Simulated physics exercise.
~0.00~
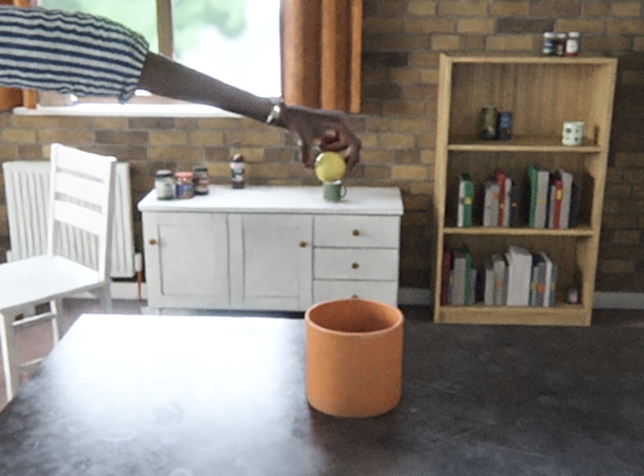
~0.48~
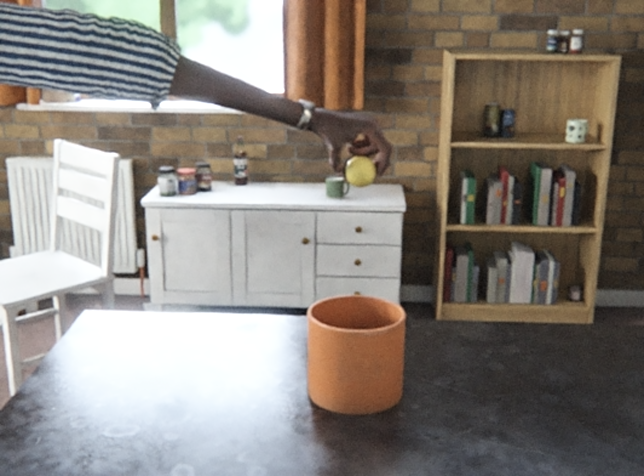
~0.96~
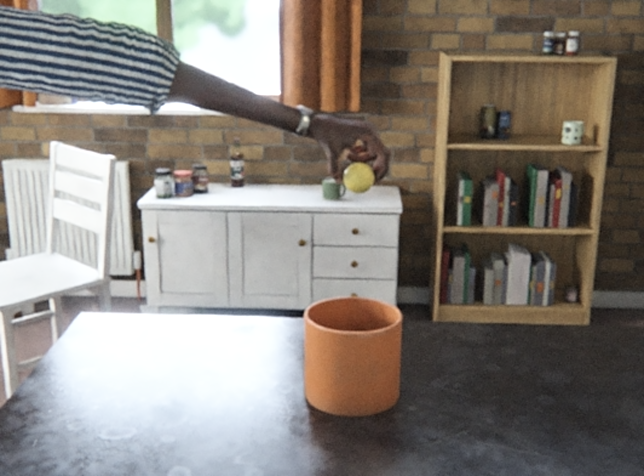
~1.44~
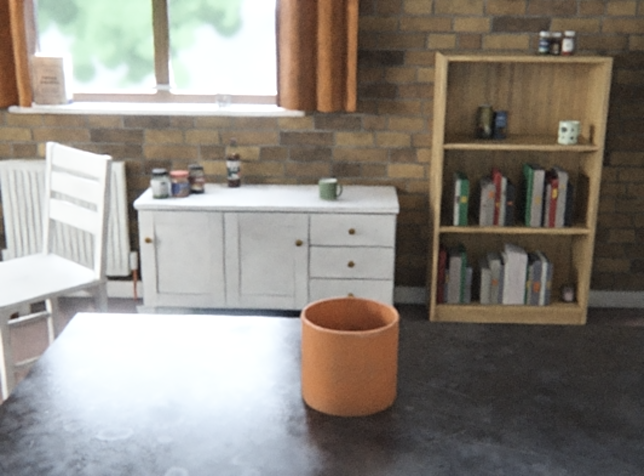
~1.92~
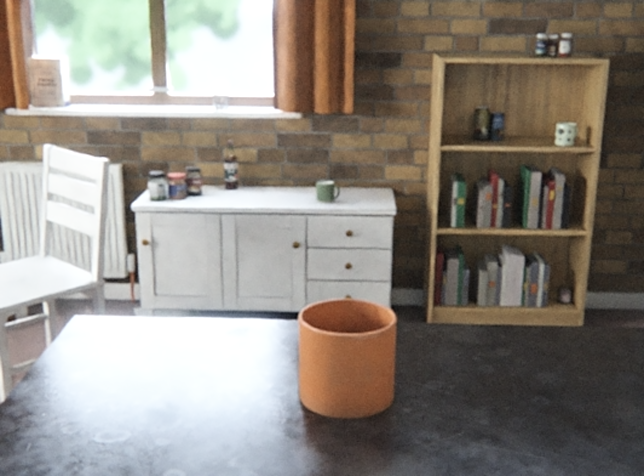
An arm in a striped sleeve reaches in from the left, holding a yellow lemon above an open terracotta pot on a dark, shiny table. The slightly swaying view looks across a brick-walled room, with a white chair at left, a white cabinet holding jars and a green mug beneath a window with orange-brown curtains, and a wooden bookcase at right. The hand moves the lemon a little to the right, then holds it nearly still. It lets go and withdraws, and the lemon drops into the pot. The pot stays standing, with the lemon out of sight.
